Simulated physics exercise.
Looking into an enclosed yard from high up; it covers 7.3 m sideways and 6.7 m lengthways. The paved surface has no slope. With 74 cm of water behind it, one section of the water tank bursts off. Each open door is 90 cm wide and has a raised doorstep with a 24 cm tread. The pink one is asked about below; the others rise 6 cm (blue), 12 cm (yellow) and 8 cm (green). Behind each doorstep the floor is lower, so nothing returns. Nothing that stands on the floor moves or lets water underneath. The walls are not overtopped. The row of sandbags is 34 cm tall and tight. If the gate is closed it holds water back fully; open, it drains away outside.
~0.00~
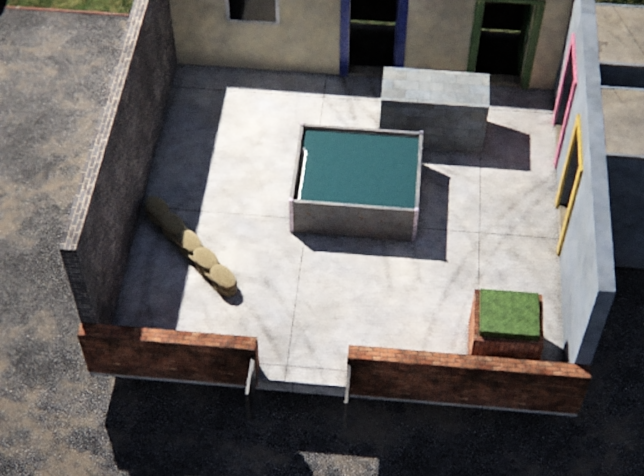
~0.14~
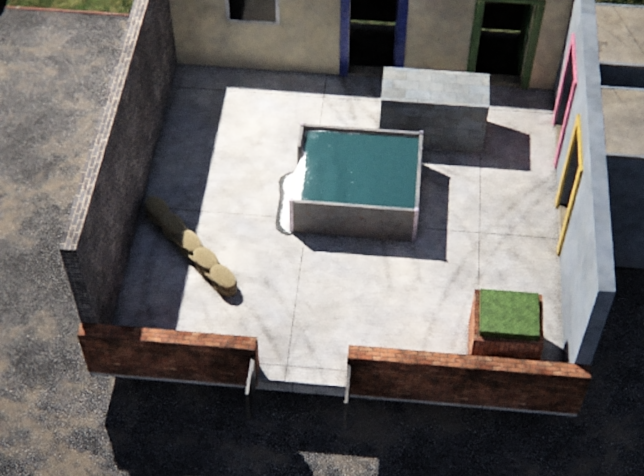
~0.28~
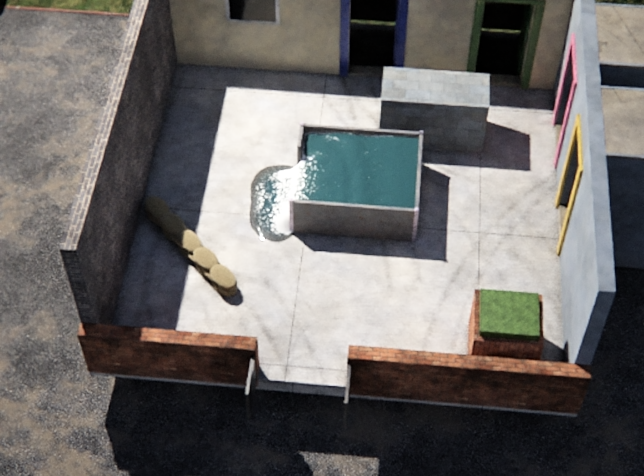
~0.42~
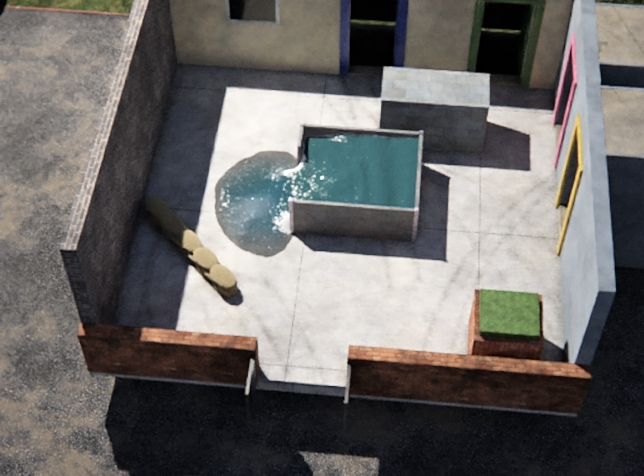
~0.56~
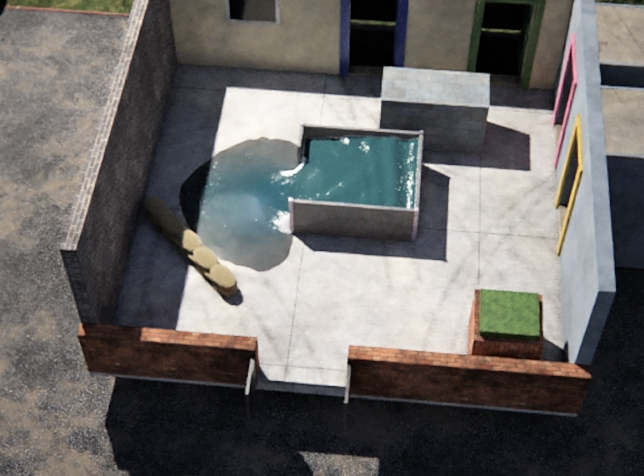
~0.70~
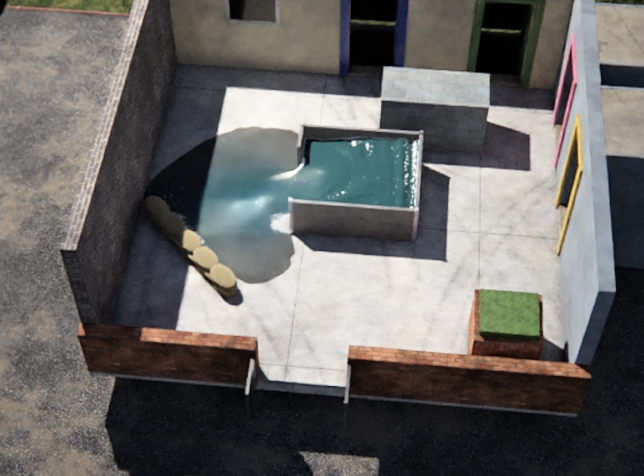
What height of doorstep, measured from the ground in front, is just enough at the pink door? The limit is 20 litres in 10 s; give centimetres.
At least 6.5 cm or so.
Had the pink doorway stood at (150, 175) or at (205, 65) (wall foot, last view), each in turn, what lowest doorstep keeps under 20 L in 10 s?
Roughly 37 and 29 cm.
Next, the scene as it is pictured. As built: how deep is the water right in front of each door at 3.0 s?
Depths in cm: Pink 0, blue 0, yellow 0, green 0.
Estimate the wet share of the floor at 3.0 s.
About 45 per cent.
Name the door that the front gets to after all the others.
It is the yellow one.
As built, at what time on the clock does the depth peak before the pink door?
At about 9.5 s.
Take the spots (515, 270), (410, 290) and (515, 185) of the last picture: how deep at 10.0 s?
Roughly 6, 3 and 6 cm, in turn.
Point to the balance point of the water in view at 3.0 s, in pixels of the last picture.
At about (258, 181).
After 1.4 s water covers 20 % of the floor, deepest (43 cm) near (147, 190); it has not reached the pink door.
After 3.0 s water covers 45 % of the floor, deepest (40 cm) near (177, 71); it has not reached the pink door.
After 10.0 s water covers 95 % of the floor, deepest (14 cm) near (549, 90); 9 cm at the pink door, 25 litres in over its 6 cm doorstep.
At the pink door as built, the water arrived by 5.3 s and peaked near 9 cm at 9.4 s.
Run again over the same 10 s with other heights there, 25 litres in over 6 cm, 16 litres over 7 cm. The limit of 20 litres is kept from about 6.5 cm up.
